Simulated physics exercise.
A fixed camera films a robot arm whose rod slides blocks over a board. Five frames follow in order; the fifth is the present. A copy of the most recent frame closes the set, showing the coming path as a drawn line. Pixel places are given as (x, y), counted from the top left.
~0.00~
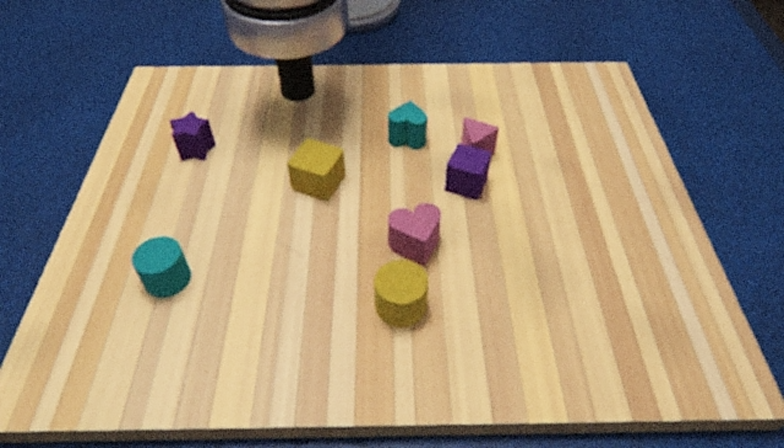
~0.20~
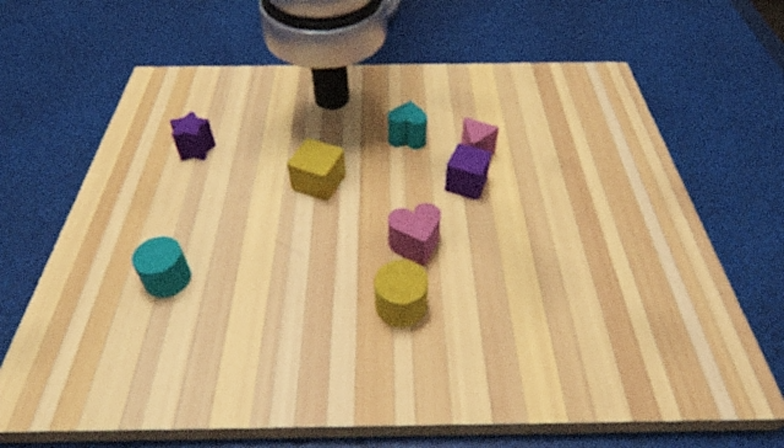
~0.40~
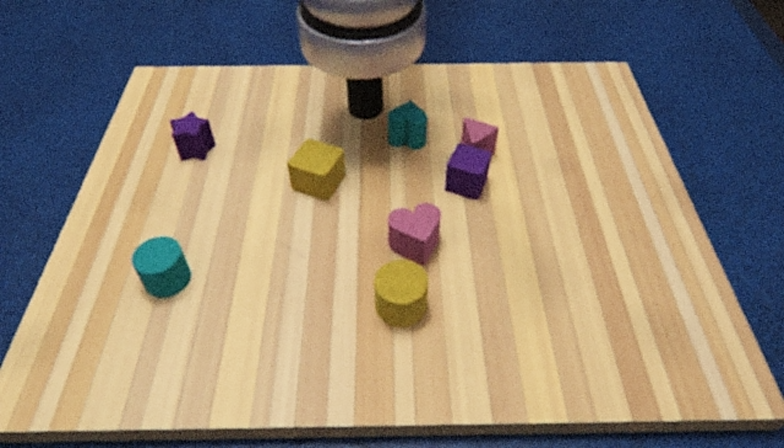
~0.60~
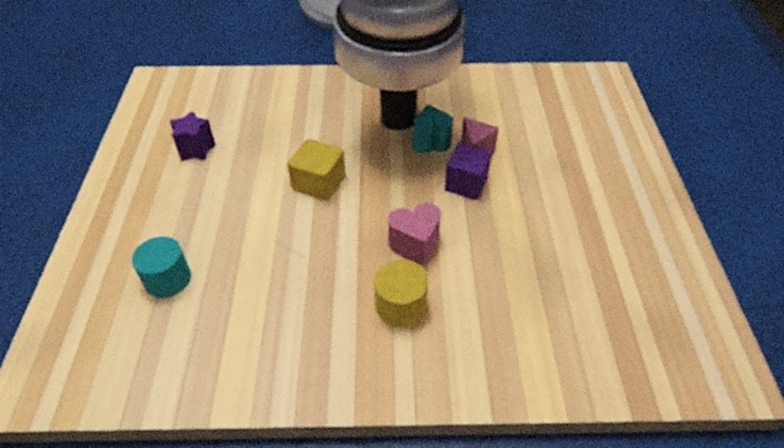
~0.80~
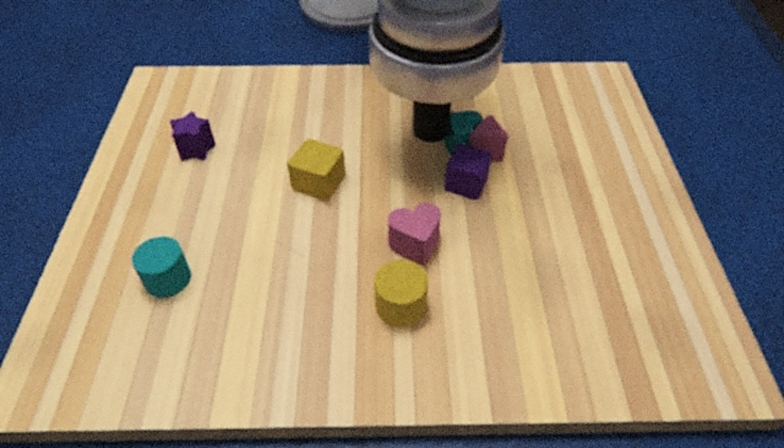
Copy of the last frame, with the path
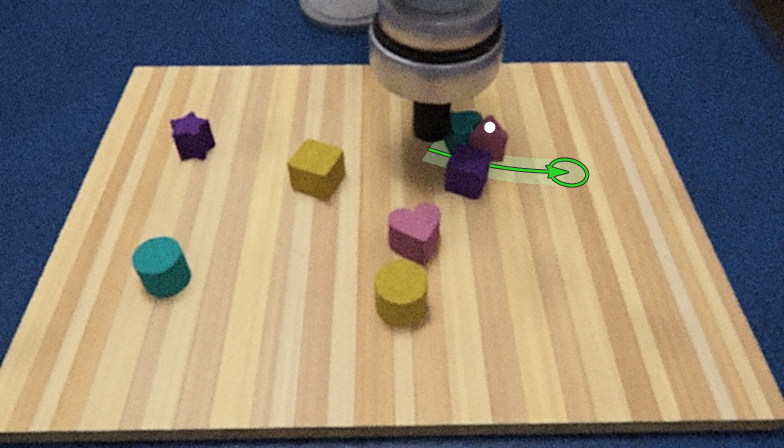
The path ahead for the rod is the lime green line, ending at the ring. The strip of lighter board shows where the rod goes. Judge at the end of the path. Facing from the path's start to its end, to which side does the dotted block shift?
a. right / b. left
Correct choice: B.
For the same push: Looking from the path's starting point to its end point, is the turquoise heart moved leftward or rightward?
My prediction: Leftwards.
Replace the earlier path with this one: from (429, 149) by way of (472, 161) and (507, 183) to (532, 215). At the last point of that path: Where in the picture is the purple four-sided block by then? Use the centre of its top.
Its top face will be centred at roughly (493, 188).
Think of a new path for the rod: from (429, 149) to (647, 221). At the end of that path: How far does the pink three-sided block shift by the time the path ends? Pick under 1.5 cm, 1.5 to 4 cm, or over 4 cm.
Once the path is done, the pink three-sided block lies more than 4 cm from its present place.
Drawn move, from (429, 149) through (496, 167) to (568, 172); the dot is on the pink three-sided block.
What follows on the original path. One third of the way, rod at (476, 143); turquoise heart at (508, 128), turned 20° anticlockwise; purple four-sided block at (480, 166), turned 30° clockwise; pink three-sided block at (535, 130), turned 20° anticlockwise.
Two thirds of the way, rod at (525, 151); turquoise heart at (548, 129), turned 35° anticlockwise; purple four-sided block at (486, 168), turned 55° clockwise; pink three-sided block at (574, 126), turned 40° anticlockwise.
At the end, rod at (574, 154); turquoise heart at (577, 124), turned 65° anticlockwise; purple four-sided block at (486, 168), turned 55° clockwise; pink three-sided block at (596, 115), turned 65° anticlockwise.
